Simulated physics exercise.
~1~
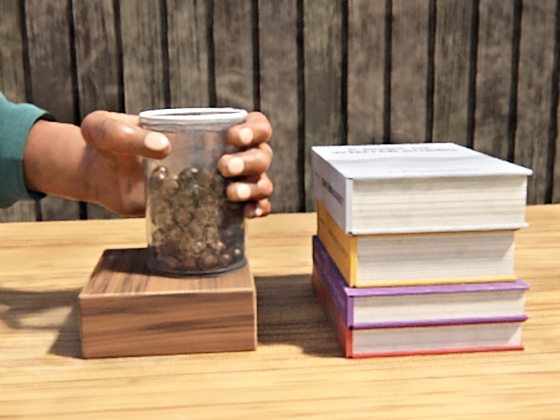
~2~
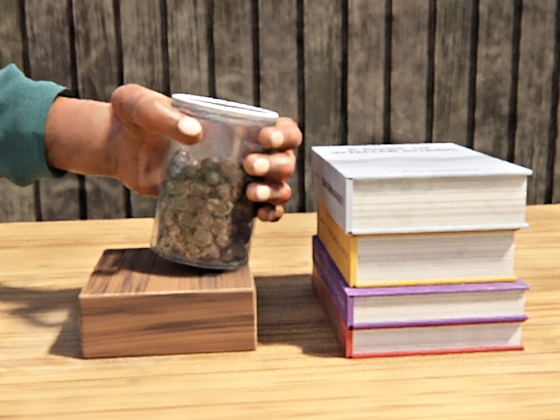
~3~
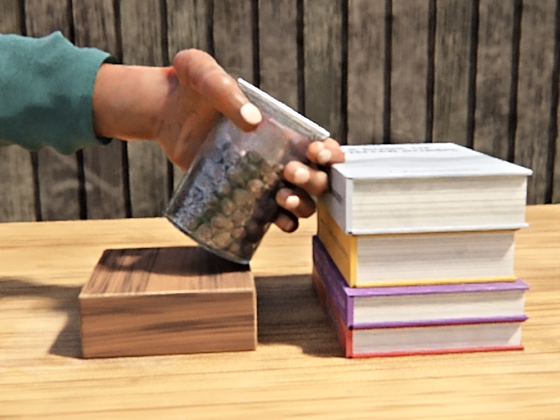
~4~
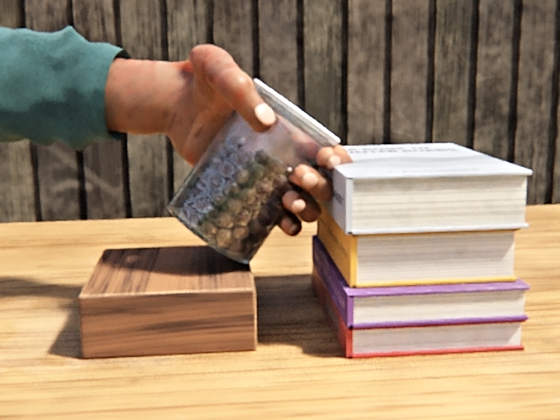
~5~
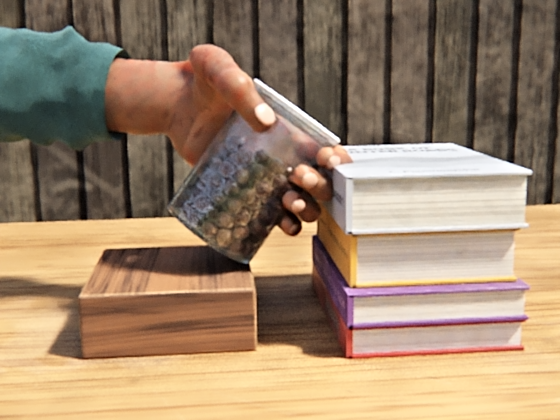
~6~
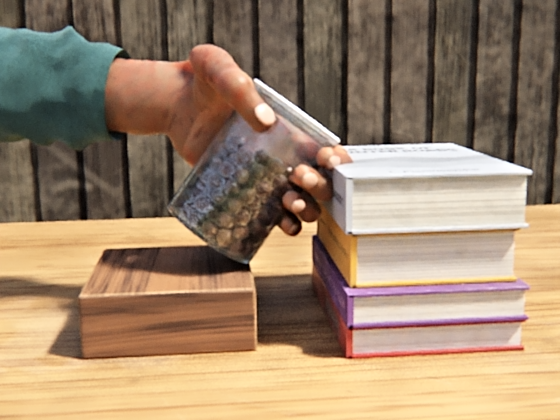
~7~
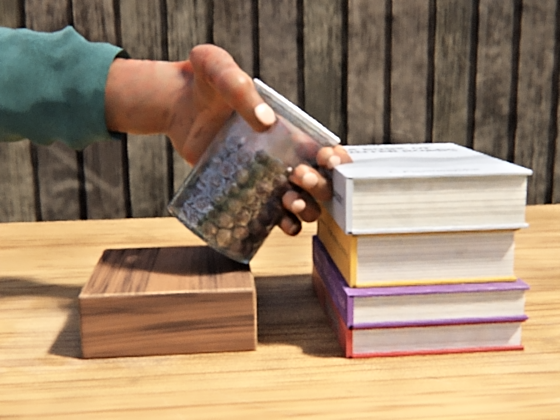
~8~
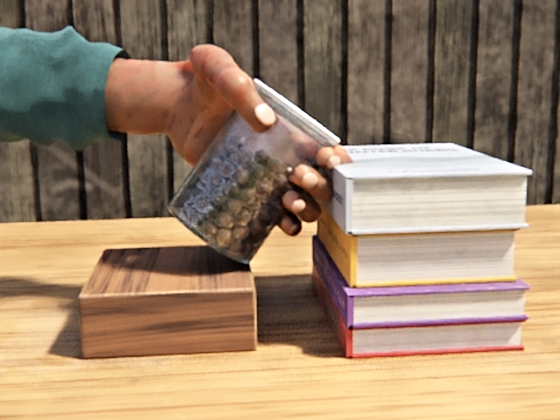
In the video, a hand in a teal sleeve lifts a clear lidded jar of small round pieces from a wooden block and tilts it right toward a stack of four books. The jar ends leaning against the stack, still held, with its contents inside.
